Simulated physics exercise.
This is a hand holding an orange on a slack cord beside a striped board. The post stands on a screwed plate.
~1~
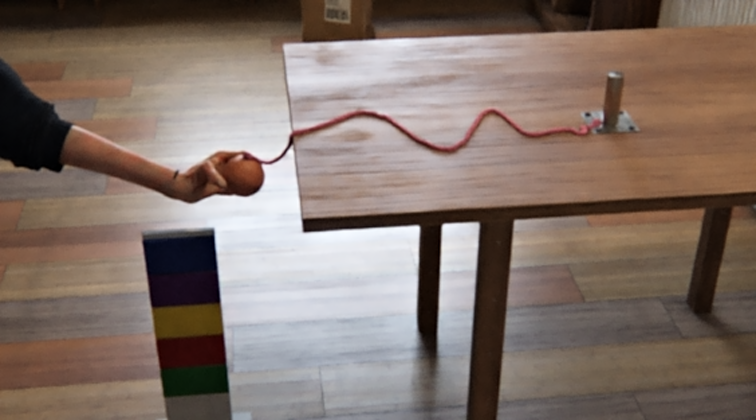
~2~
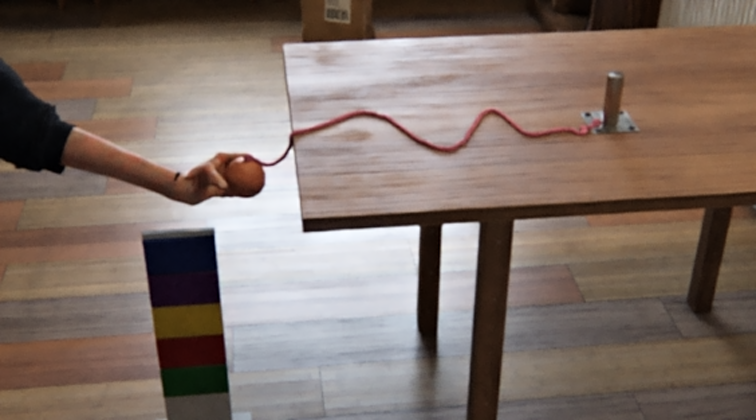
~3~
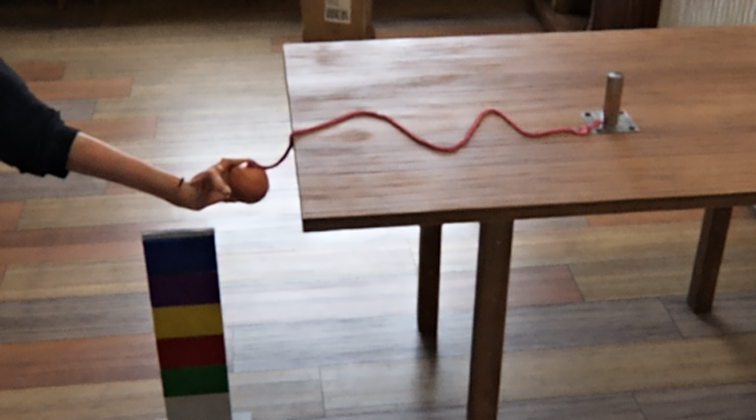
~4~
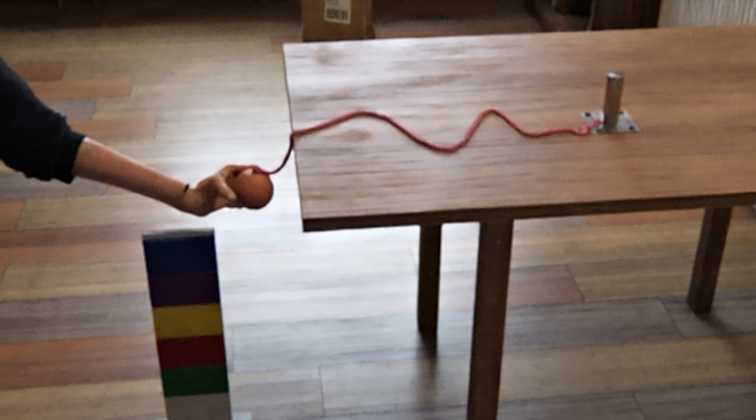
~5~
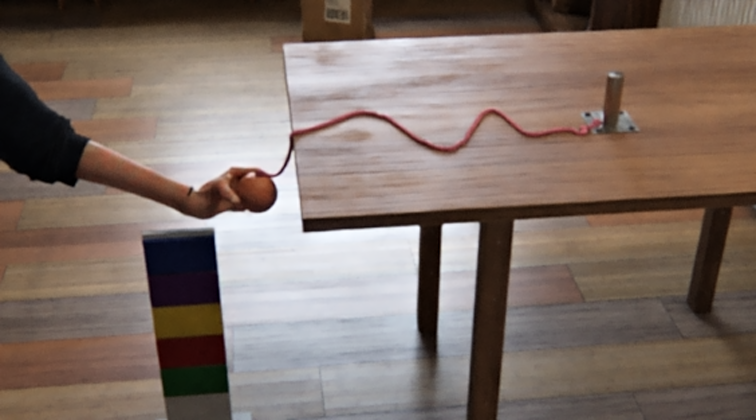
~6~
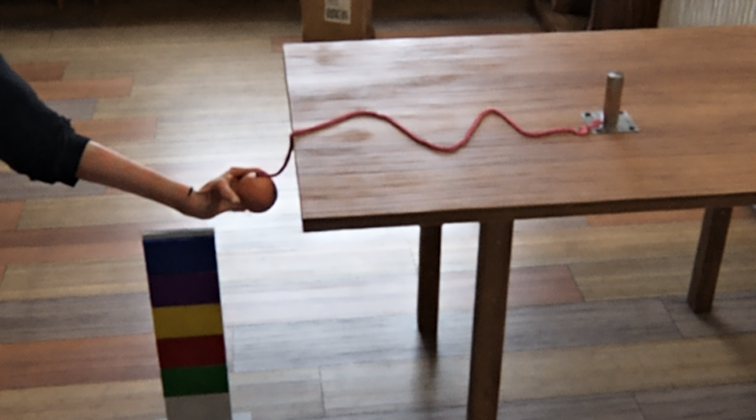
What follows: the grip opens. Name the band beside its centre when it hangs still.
Its centre hangs level with the red band.
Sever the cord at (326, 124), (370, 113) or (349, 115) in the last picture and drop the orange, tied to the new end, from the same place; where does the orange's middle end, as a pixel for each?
Try by try, around (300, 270), (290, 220) and (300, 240).
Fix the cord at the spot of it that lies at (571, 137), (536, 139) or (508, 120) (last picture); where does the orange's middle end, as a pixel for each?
Near (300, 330), (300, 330) and (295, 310).
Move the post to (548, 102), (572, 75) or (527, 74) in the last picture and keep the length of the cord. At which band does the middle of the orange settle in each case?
One after the other, green; red; green.
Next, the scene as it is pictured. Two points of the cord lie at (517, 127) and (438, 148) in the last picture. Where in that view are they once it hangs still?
They go to (483, 127) and to (324, 134).
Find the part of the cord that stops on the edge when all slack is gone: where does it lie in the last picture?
Near (413, 137).
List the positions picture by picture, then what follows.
Orange (244, 176); blue (180, 257); purple (184, 290); yellow (188, 322); red (192, 352); green (195, 382), in the first picture.
Orange (245, 178); cord through (574, 130) (504, 116) (463, 142) (400, 126) (327, 124), in the second picture.
Orange (249, 184), in the third picture.
Orange (254, 190); cord through (574, 130) (504, 116) (463, 142) (400, 126) (327, 124), in the fourth picture.
Orange (258, 193), in the fifth picture.
Orange (258, 193); cord through (574, 130) (504, 116) (463, 142) (400, 126) (327, 124), in the sixth picture.
Soon after, orange near (300, 313); level with yellow.
Then, orange near (292, 337); level with red.
At rest, orange near (304, 343); level with red. Its middle rests at the red band.
